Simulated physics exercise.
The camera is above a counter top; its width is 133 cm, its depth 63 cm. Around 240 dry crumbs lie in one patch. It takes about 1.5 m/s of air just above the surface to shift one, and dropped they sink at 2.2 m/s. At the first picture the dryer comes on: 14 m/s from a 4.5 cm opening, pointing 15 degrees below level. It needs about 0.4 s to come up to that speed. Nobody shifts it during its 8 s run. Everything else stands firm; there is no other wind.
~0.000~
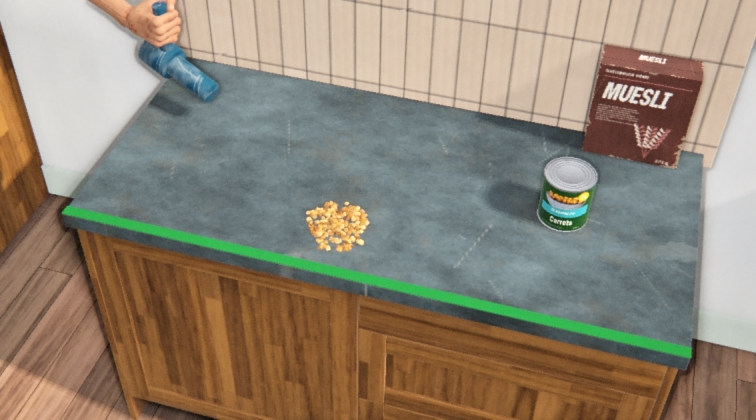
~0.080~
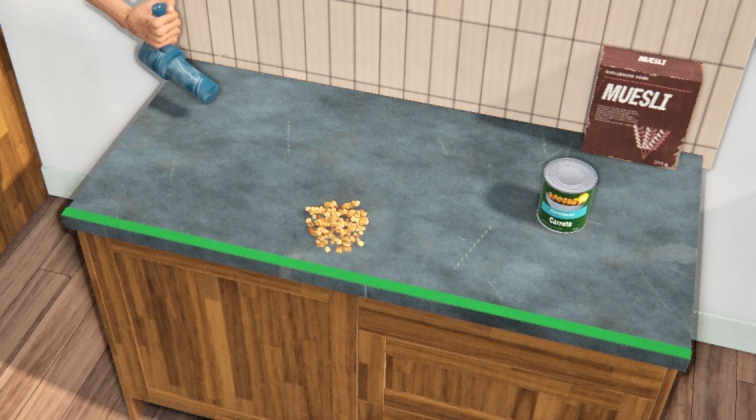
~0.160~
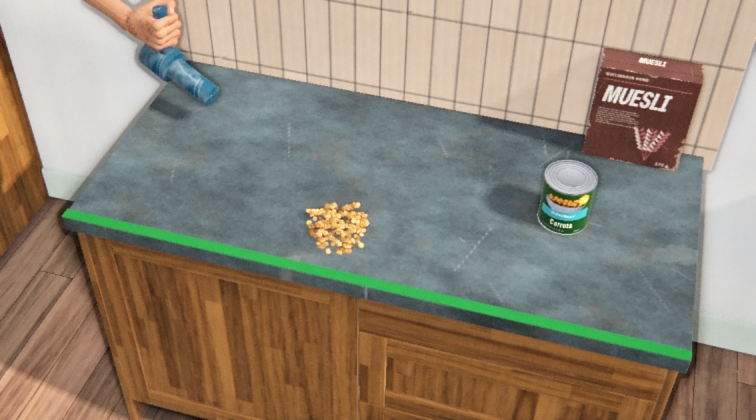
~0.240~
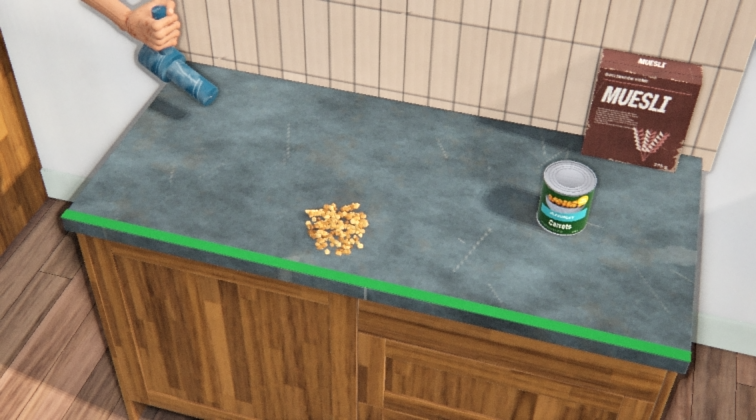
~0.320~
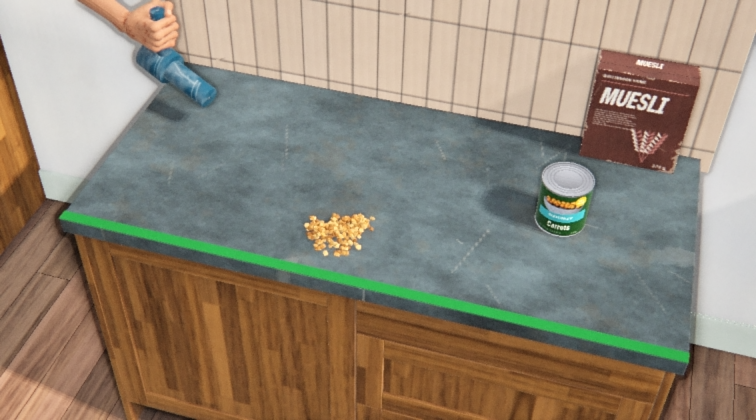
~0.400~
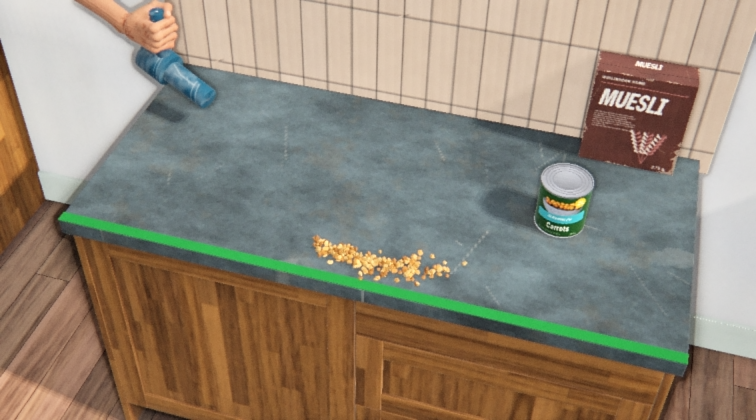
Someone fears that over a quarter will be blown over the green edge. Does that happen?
More than a quarter over the green edge: Yes.
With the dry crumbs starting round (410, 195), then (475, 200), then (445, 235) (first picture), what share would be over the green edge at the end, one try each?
In turn about 0 %, 0 %, 50 %.
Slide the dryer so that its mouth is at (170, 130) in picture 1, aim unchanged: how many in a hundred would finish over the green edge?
It would be near 40 %.
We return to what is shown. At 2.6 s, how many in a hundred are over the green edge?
Near 100 %.
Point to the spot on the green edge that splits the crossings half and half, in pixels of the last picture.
At about (423, 304).
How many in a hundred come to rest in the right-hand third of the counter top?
About 0 %.
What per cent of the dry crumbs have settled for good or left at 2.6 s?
Some 100 per cent.
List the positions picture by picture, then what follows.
In the first frame, the middle of the dry crumbs is near (338, 225), none has stirred yet and the mouth of the dryer is at (212, 93).
In the second frame, the middle of the dry crumbs is near (338, 225), none has stirred yet and the green edge is centred on (355, 283).
In the third frame, the middle of the dry crumbs is near (338, 227), none has stirred yet, the top of a tin is at (571, 177) and the top of a carton is at (653, 65).
In the fourth frame, the middle of the dry crumbs is near (337, 228) and none has stirred yet.
In the fifth frame, the middle of the dry crumbs is near (341, 230), the farthest in sight from the dryer is at (358, 248) and about 25 % have left their places.
In the sixth frame, the middle of the dry crumbs is near (370, 260), the farthest in sight from the dryer is at (464, 264) and about 90 % have left their places.
After 1.6 s, 0 % are on the move or not yet settled, 100 % are over the green edge.
After 2.6 s, 0 % are on the move or not yet settled, 100 % are over the green edge.
After 4.4 s, 0 % are on the move or not yet settled, 100 % are over the green edge.
After 8.0 s, at the end, 100 % are over the green edge.
